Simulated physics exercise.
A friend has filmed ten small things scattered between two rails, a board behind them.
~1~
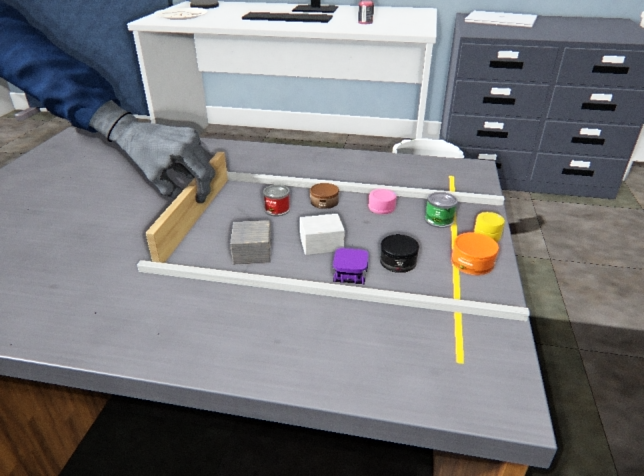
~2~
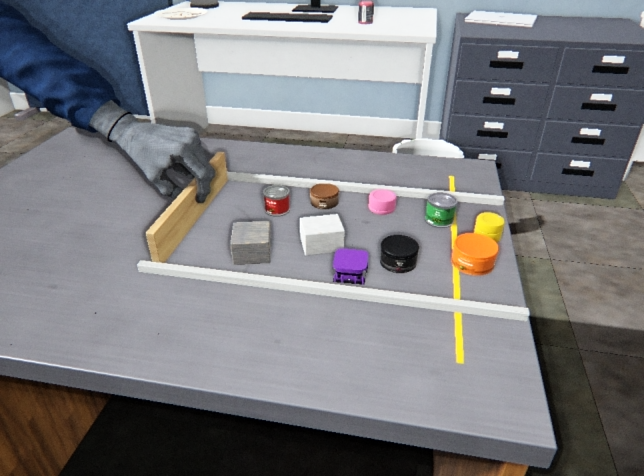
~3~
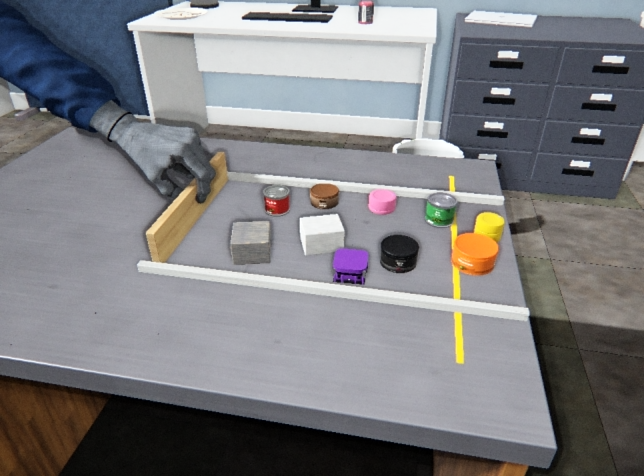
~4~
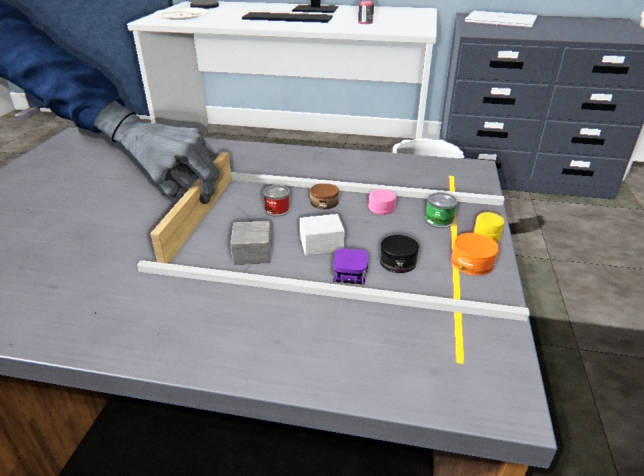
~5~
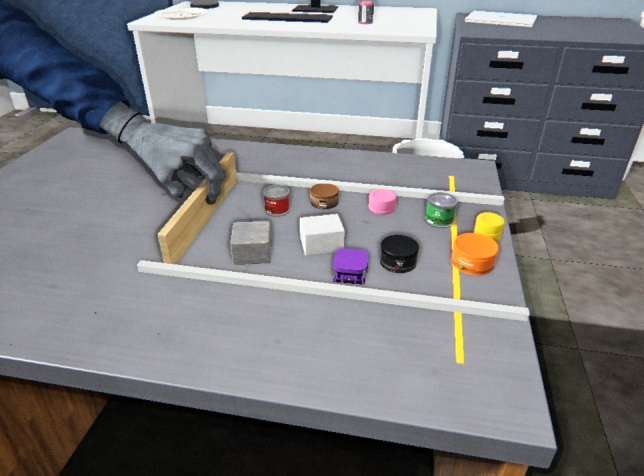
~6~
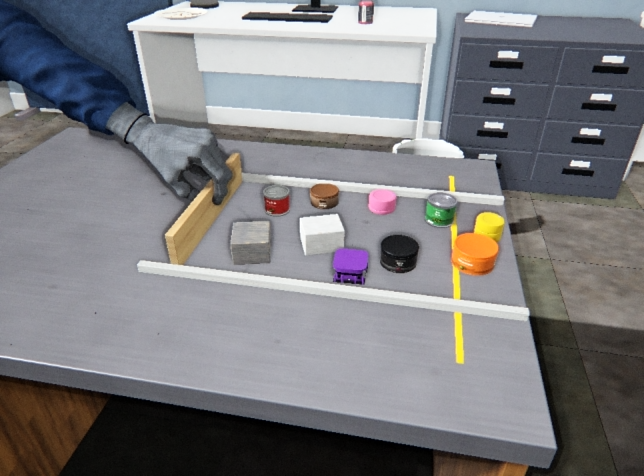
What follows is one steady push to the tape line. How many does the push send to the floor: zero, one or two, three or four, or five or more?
The number that fall off is one or two.
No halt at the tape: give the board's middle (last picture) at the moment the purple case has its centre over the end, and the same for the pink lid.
At (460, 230) for the purple case; at (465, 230) for the pink lid.
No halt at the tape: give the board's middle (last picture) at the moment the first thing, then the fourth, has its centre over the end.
Near (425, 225) and (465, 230).
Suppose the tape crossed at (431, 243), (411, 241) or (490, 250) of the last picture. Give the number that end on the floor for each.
In that order 1, 0 and 6.
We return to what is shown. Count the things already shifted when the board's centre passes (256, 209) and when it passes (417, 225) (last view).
At the one place 2, at the other 9.
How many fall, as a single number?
Exactly 1.
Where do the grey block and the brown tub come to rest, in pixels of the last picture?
The grey block at (478, 271), the brown tub at (469, 207).
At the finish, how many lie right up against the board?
The number is 4.
Soon after, none off yet; yellow lid at rest near (489, 228); orange tub at rest near (474, 254); green tin at rest near (441, 210).
In the end, the number that fall off is one or two; gone, orange tub.
